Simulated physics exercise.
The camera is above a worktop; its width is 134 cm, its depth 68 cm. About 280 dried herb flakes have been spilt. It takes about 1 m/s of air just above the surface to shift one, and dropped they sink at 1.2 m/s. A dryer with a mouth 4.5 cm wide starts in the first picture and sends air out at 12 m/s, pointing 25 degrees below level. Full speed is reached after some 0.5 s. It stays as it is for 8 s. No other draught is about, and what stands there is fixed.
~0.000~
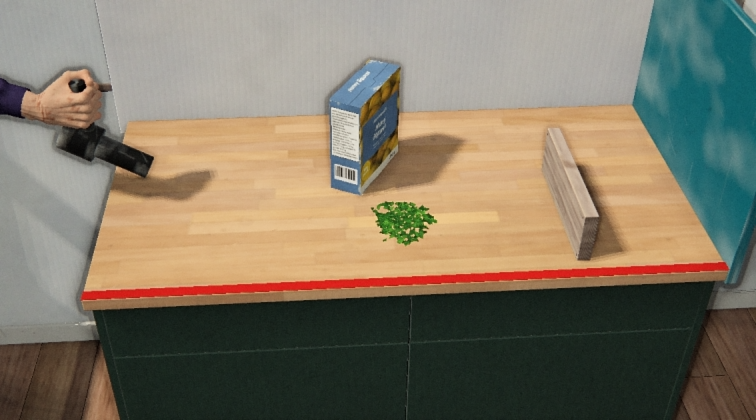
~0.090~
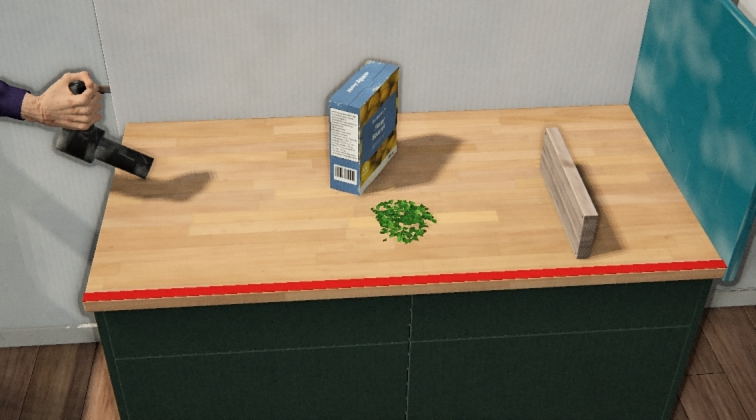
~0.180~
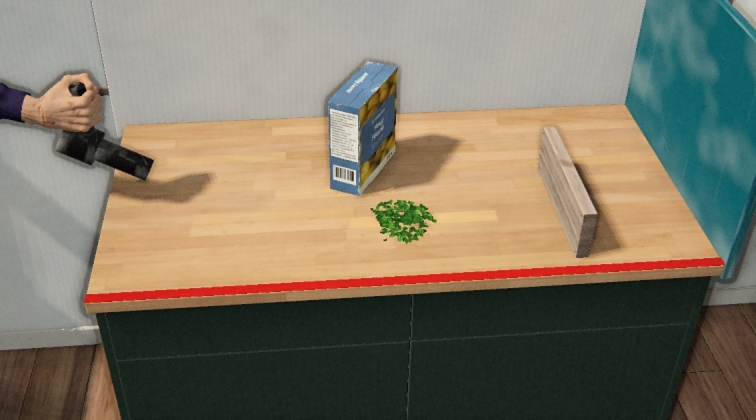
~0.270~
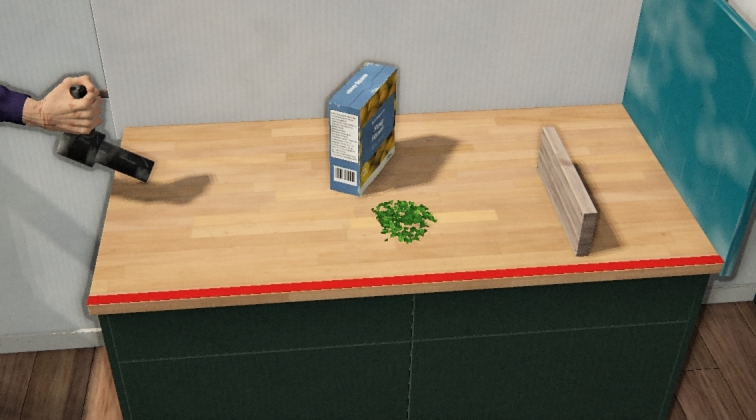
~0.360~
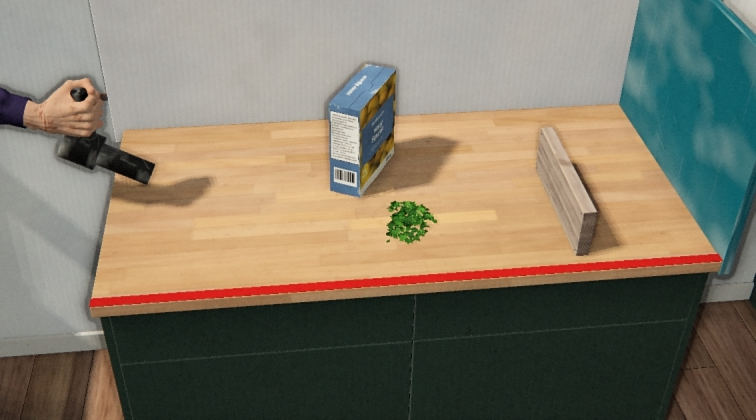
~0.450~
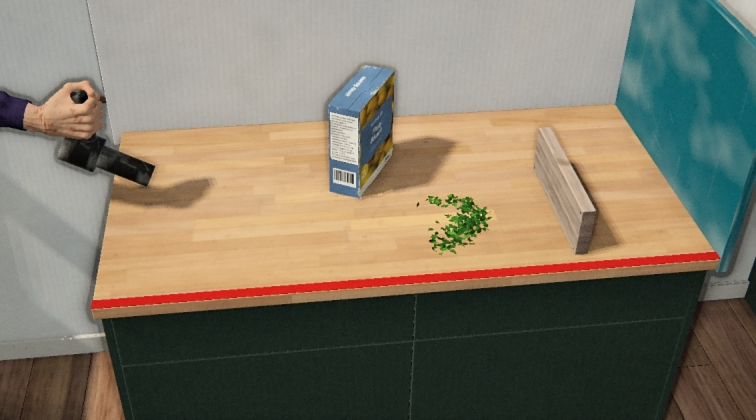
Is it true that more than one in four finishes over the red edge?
Answer: Yes.
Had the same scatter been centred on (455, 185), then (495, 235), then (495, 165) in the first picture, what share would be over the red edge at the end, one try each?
In turn about 1 %, 90 %, 0 %.
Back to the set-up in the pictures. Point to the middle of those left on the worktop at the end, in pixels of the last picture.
At about (530, 113).
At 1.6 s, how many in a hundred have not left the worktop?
Near 40 %.
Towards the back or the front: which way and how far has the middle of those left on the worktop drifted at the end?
Towards the back, some 45 cm.
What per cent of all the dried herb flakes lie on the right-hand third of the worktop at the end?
About 30 %.
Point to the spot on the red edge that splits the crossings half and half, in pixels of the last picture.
Near (560, 272).
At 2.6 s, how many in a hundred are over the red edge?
Some 70 per cent.
After 1.6 s, 62 % are over the red edge; the middle of those still in play is near (515, 139); 63 % have settled or left.
After 2.6 s, 67 % are over the red edge; the middle of those still in play is near (513, 123); 71 % have settled or left.
After 4.4 s, 69 % are over the red edge; the middle of those still in play is near (515, 116); 77 % have settled or left.
After 8.0 s, at the end, 69 % are over the red edge; the middle of those still in play is near (530, 113).
